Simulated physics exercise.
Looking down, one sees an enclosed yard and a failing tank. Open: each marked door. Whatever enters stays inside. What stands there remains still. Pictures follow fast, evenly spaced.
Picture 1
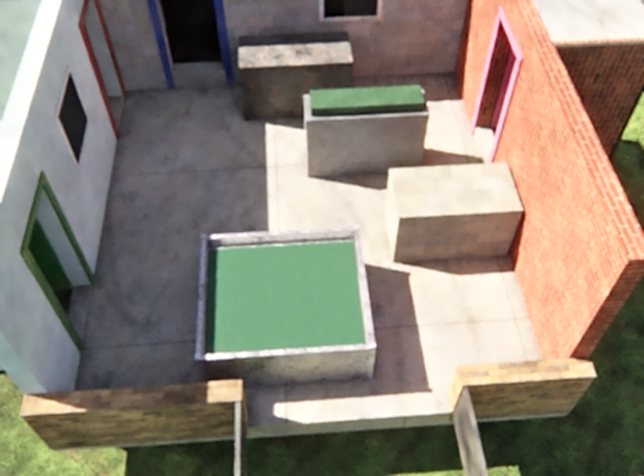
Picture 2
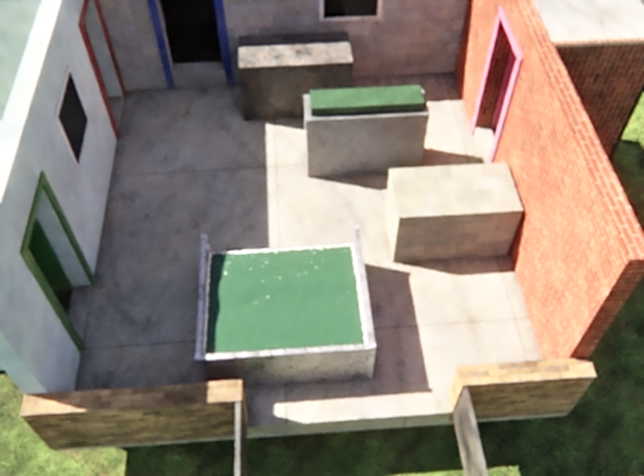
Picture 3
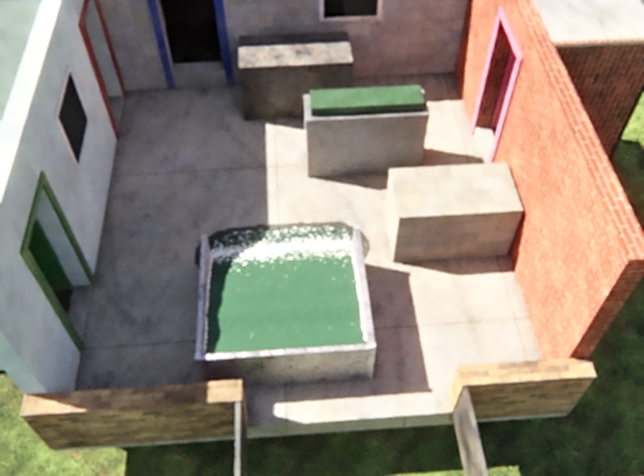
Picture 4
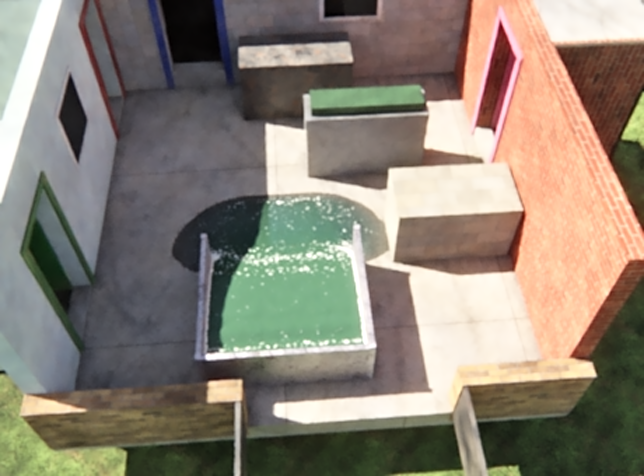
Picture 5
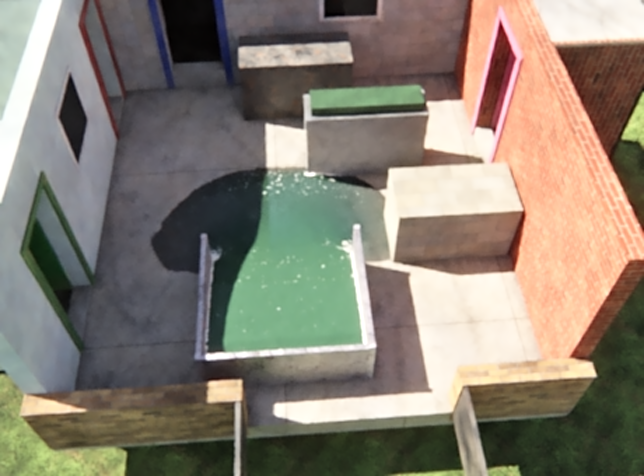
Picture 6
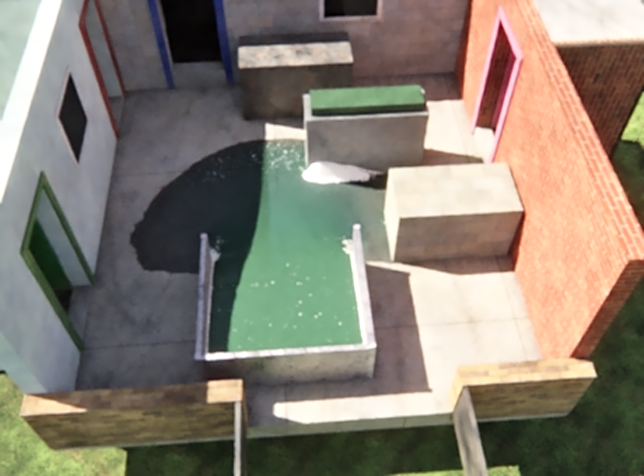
Walled yard seen from above, with green water pouring from a tank's open far side and spreading across the concrete between blocks.
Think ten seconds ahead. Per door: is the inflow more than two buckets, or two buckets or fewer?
My prediction: The pink door ends up within two buckets; the blue door ends up within two buckets; the green door ends up within two buckets; the red door ends up over two buckets.
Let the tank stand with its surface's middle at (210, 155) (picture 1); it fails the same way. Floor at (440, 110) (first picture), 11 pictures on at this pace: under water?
Submerged.
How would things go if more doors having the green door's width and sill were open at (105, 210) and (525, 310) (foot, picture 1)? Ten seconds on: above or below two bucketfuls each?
Going in the given order, they come out over the limit and within bounds.
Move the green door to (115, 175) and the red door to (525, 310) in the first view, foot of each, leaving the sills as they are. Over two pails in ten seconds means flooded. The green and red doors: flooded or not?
As I see it, green door crosses the line and red door does not reach it.
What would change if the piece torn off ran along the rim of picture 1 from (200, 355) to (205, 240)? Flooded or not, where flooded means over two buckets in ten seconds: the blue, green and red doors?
The blue door falls short, the green door ends up above, and the red door ends up above.
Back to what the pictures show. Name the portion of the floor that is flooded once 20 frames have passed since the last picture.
That comes to about 65 per cent.
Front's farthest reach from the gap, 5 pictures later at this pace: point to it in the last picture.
Somewhere about (178, 89).
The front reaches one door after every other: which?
My answer: The green-painted one.
A moment on, water covers 45 % of the floor; the pink door not reached, the blue door wet at the sill, nothing in, the green door not reached, the red door not reached.
Next, water covers 55 % of the floor; the pink door wet at the sill, nothing in, the blue door wet at the sill, nothing in, the green door not reached, the red door under two buckets in.
Then, water covers 65 % of the floor; the pink door under two buckets in, the blue door wet at the sill, nothing in, the green door not reached, the red door far over two buckets in.
Later, water covers 80 % of the floor; the pink door under two buckets in, the blue door wet at the sill, nothing in, the green door wet at the sill, nothing in, the red door far over two buckets in.
In the end, water covers 90 % of the floor; the pink door under two buckets in, the blue door wet at the sill, nothing in, the green door under two buckets in, the red door far over two buckets in.
